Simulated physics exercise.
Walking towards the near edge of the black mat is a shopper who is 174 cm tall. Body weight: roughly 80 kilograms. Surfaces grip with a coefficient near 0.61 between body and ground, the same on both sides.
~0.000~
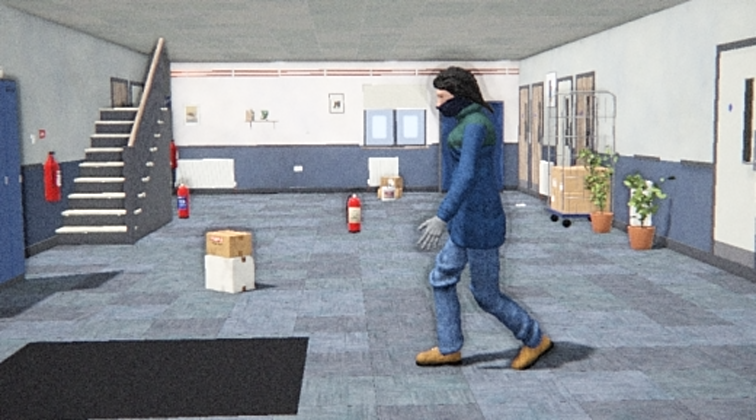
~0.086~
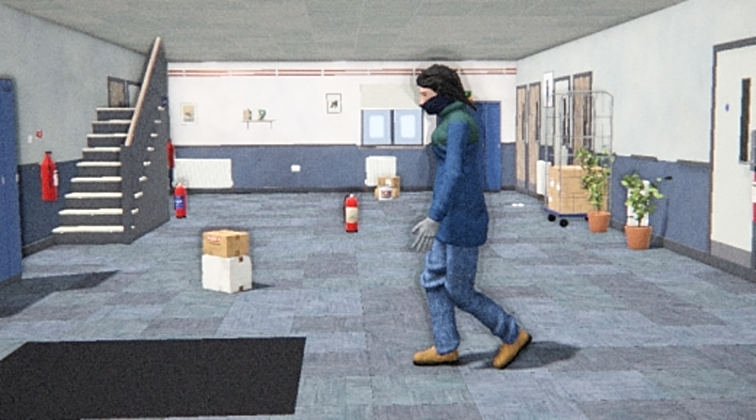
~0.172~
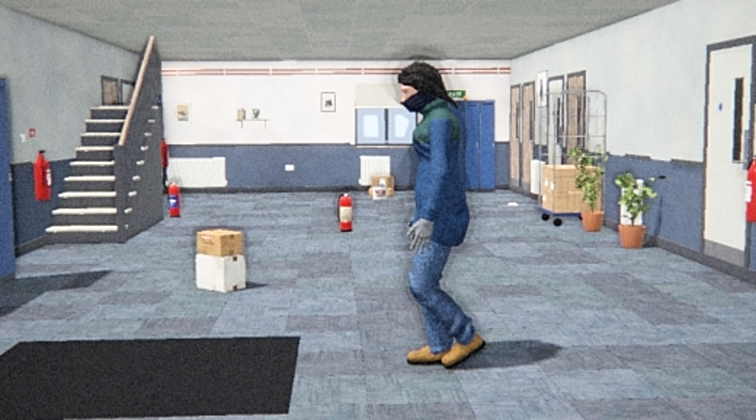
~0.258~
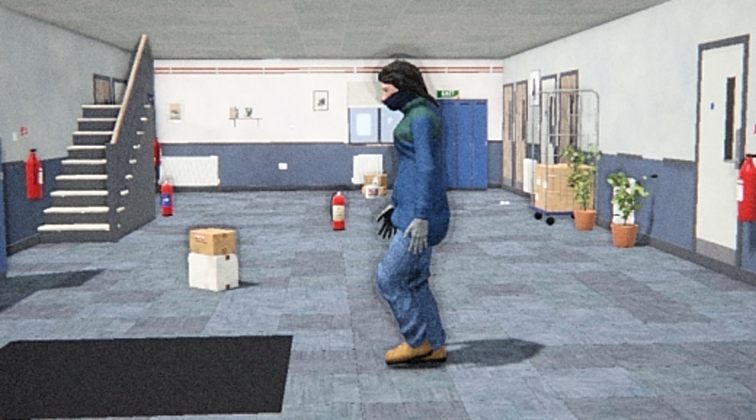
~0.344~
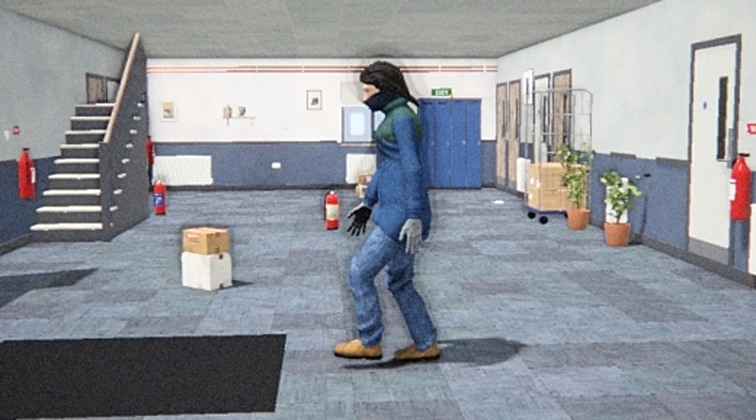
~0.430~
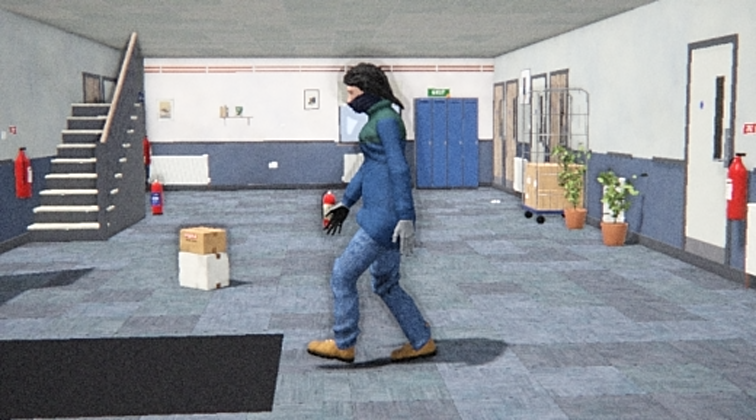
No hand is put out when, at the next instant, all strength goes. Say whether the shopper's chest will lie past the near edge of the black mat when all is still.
It overruns the line.
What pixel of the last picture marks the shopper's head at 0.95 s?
Close to (257, 258).
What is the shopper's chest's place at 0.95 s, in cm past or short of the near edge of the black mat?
Around 15 cm shy of it.
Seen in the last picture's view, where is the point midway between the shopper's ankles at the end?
Roughly at (361, 367).
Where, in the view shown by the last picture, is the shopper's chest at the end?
You'll find it around (237, 376) at the end.
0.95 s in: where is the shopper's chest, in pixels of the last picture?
Pixel in the last view at that time: About (308, 265).
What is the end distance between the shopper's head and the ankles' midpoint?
It ends up about 90 cm from head to the midpoint of the ankles.
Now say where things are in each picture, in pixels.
The first frame shows shopper's chest (474, 153), shopper's head (464, 102), near edge of the black mat (298, 386).
The second frame shows shopper's chest (457, 151), shopper's head (448, 100); 8 cm covered.
The third frame shows shopper's chest (438, 148), shopper's head (429, 97); 15 cm covered.
The fourth frame shows shopper's chest (419, 147), shopper's head (410, 95); 21 cm covered.
The fifth frame shows shopper's chest (401, 147), shopper's head (391, 96); 28 cm covered.
The sixth frame shows shopper's chest (385, 149), shopper's head (375, 98), near edge of the black mat (273, 383); 35 cm covered. Speed about 0.9 m/s.
After 0.70 s the shopper's chest is 37 cm short of the near edge of the black mat, near (342, 200) in the last picture's view; the shopper's head 30 cm short of the near edge of the black mat.
After 0.95 s the shopper's chest is 17 cm short of the near edge of the black mat, near (308, 265) in the last picture's view.
After 1.25 s the shopper's chest is 12 cm past the near edge of the black mat, near (251, 319) in the last picture's view; the shopper's head 32 cm past the near edge of the black mat.
At rest, 3.3 s, shopper's hips stop short of the near edge of the black mat; shopper's head crosses the near edge of the black mat; shopper's chest crosses the near edge of the black mat.
